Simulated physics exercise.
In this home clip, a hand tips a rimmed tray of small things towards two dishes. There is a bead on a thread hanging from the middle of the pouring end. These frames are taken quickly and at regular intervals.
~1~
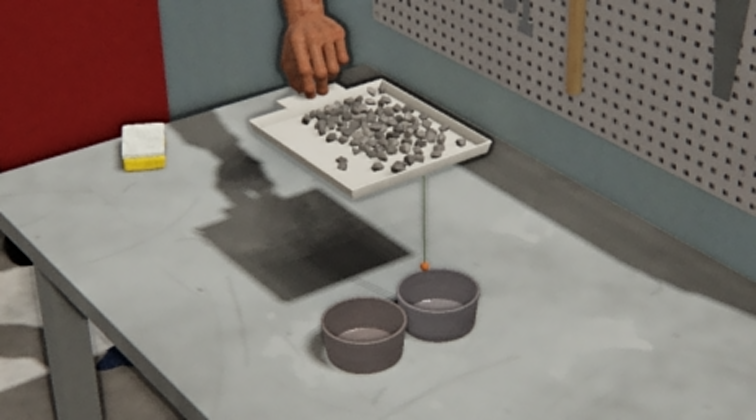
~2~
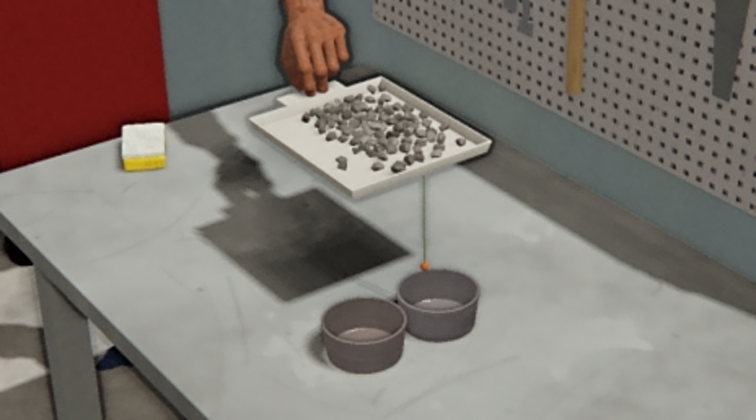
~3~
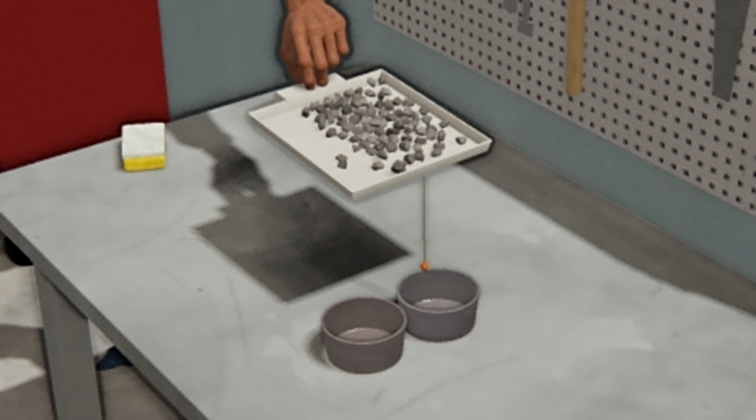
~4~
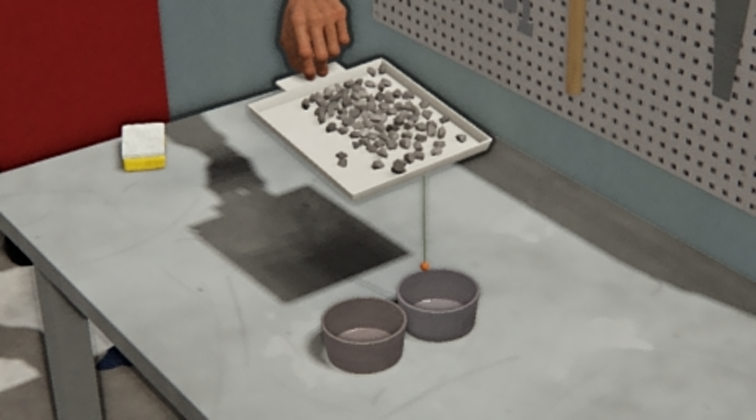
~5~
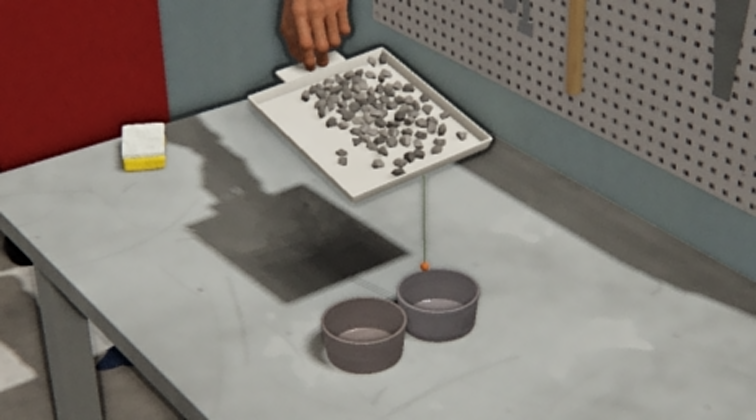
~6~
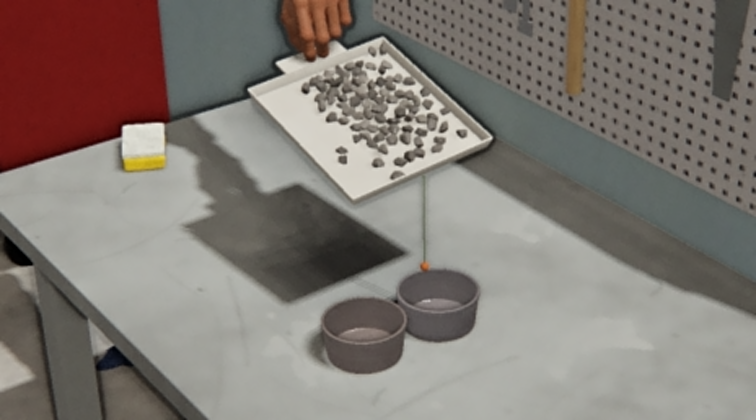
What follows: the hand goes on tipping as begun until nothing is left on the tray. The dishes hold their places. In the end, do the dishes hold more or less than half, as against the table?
Majority caught.
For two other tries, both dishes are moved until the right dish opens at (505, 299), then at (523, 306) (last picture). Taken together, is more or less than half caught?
In turn: The smaller part; under half.
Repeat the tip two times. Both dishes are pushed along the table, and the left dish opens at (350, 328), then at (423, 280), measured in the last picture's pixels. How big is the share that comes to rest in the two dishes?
The first try yields 70% and the second yields 10%.
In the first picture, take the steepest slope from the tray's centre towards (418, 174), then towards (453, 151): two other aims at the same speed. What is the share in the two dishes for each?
That comes to 40 per cent the first time and 0 per cent the second.
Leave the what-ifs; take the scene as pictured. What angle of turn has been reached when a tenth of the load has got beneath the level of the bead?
It is at around 70 degrees.
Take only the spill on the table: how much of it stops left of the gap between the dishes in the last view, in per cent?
Close to 30 per cent of the spill, I think.
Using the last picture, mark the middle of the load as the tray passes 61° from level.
Its middle sits at about pixel (388, 163).
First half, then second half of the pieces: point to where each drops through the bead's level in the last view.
Roughly (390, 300) first, then roughly (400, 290).
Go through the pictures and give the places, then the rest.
Corners of the pouring end (353, 188) and (487, 141), level; middle of the load (381, 130), bits of gravel; left dish (388, 352); right dish (463, 320); bead on its thread (425, 267), in the first picture.
Corners of the pouring end (353, 188) and (487, 141), level; middle of the load (381, 129), in the second picture.
Corners of the pouring end (353, 189) and (487, 140), tipped barely, lowest at the left corner; middle of the load (381, 125), in the third picture.
Corners of the pouring end (354, 191) and (487, 139), tipped a little, lowest at the left corner; middle of the load (381, 120), in the fourth picture.
Corners of the pouring end (354, 194) and (488, 138), tipped a little, lowest at the left corner; middle of the load (381, 115), in the fifth picture.
Corners of the pouring end (354, 196) and (488, 137), tipped clearly, lowest at the left corner; middle of the load (382, 110); left dish (388, 352); right dish (463, 320), in the sixth picture.
Just after the last frame, tray tipped steeply; almost all on the tray; just a few in the left dish; about a tenth in the air.
A moment on, tray tipped right over; about a tenth on the tray; roughly a third in the left dish; about a tenth in the right dish; about a tenth outside both; roughly a quarter in the air.
Further on, tray tipped past a quarter turn; roughly half in the left dish; roughly a quarter in the right dish; about a tenth outside both.
When it is over, tray tipped past a quarter turn; roughly half in the left dish; roughly a quarter in the right dish; about a tenth outside both.
